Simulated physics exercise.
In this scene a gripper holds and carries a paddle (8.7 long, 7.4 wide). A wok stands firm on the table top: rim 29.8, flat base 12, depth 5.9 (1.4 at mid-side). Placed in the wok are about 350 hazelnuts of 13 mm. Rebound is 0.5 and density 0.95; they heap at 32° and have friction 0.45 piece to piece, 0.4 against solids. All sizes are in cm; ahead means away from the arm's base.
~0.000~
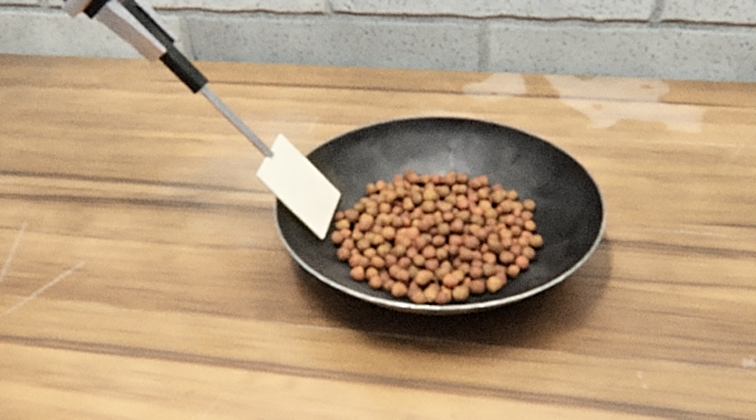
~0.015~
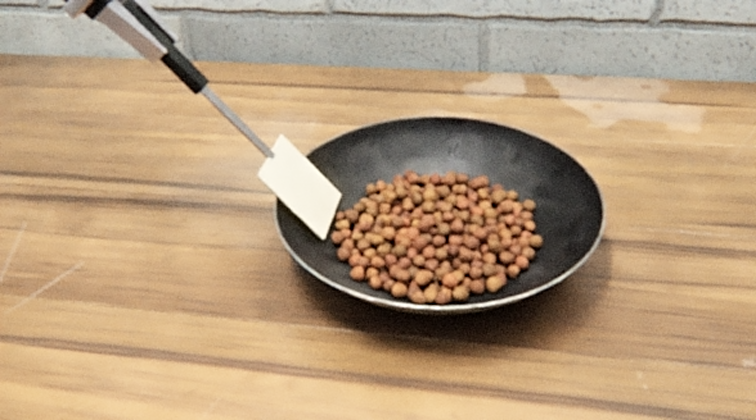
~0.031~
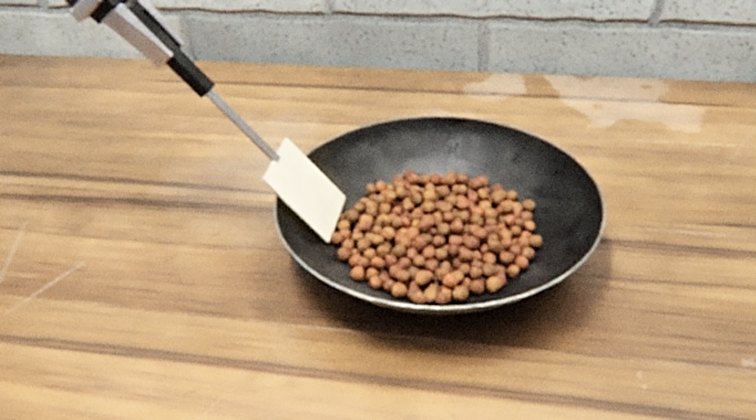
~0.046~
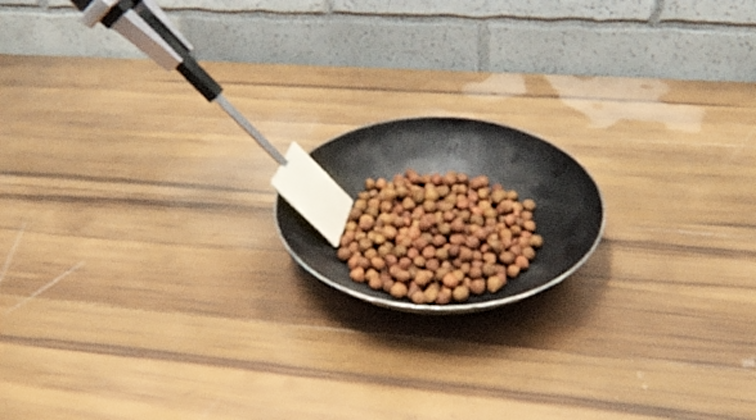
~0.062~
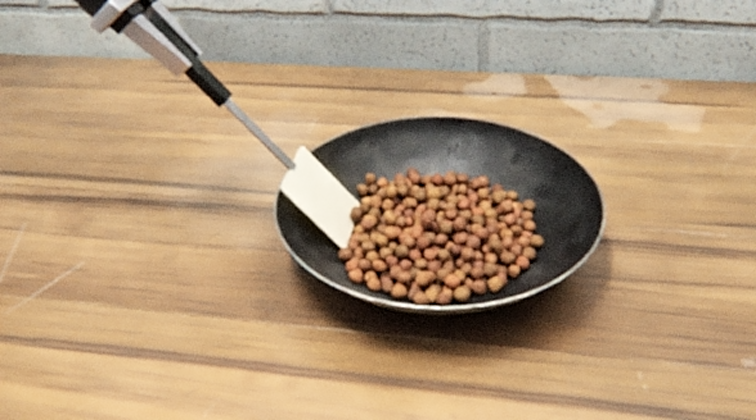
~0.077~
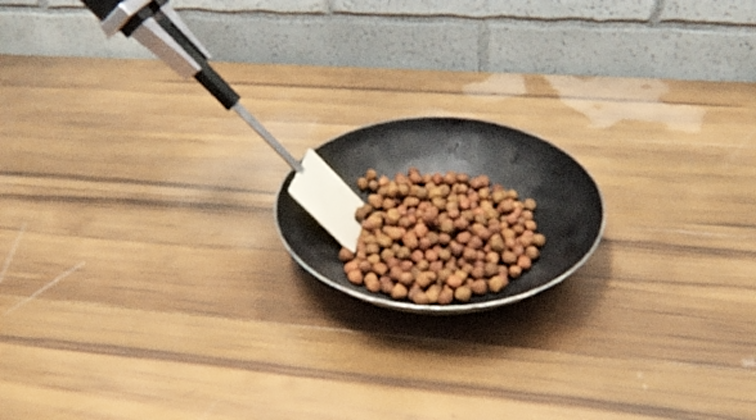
A white paddle held by a gripper slid slowly a short way down and to the right into a dark wok, nudging the left edge of a pile of brown hazelnuts.
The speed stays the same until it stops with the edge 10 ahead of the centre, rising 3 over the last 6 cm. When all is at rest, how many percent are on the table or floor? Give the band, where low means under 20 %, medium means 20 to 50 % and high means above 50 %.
Band: Low.
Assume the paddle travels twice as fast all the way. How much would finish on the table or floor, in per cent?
I'd reckon close to 25 per cent.
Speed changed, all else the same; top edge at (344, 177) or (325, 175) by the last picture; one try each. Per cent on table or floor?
Near 30 per cent in the first try and near 25 per cent in the second.
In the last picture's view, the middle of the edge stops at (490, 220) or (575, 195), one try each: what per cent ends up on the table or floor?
Around 0 per cent for the first try and 25 per cent for the second.
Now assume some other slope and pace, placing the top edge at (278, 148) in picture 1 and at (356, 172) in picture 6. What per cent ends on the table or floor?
About 30 per cent.
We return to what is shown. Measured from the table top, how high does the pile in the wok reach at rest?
About 6.0 cm.
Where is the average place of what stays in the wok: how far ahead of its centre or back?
The kept load is shifted forward by about 4.0 cm.
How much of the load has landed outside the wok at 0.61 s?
I'd say close to 5 in a hundred.
After 0.21 s, sloping 51°, highest piece 4 above the table; 347 in the wok.
After 0.34 s, sloping 51°, highest piece 6 above the table; 347 in the wok.
After 0.61 s, sloping 51°, highest piece 8 above the table; 315 in the wok, 26 on the table or floor, 6 on the blade or in flight.
After 1.66 s, sloping 51°, highest piece 6 above the table; 315 in the wok, 32 on the table or floor.
In the end, 315 in the wok, 32 on the table or floor. That is 9 % on the table or floor.
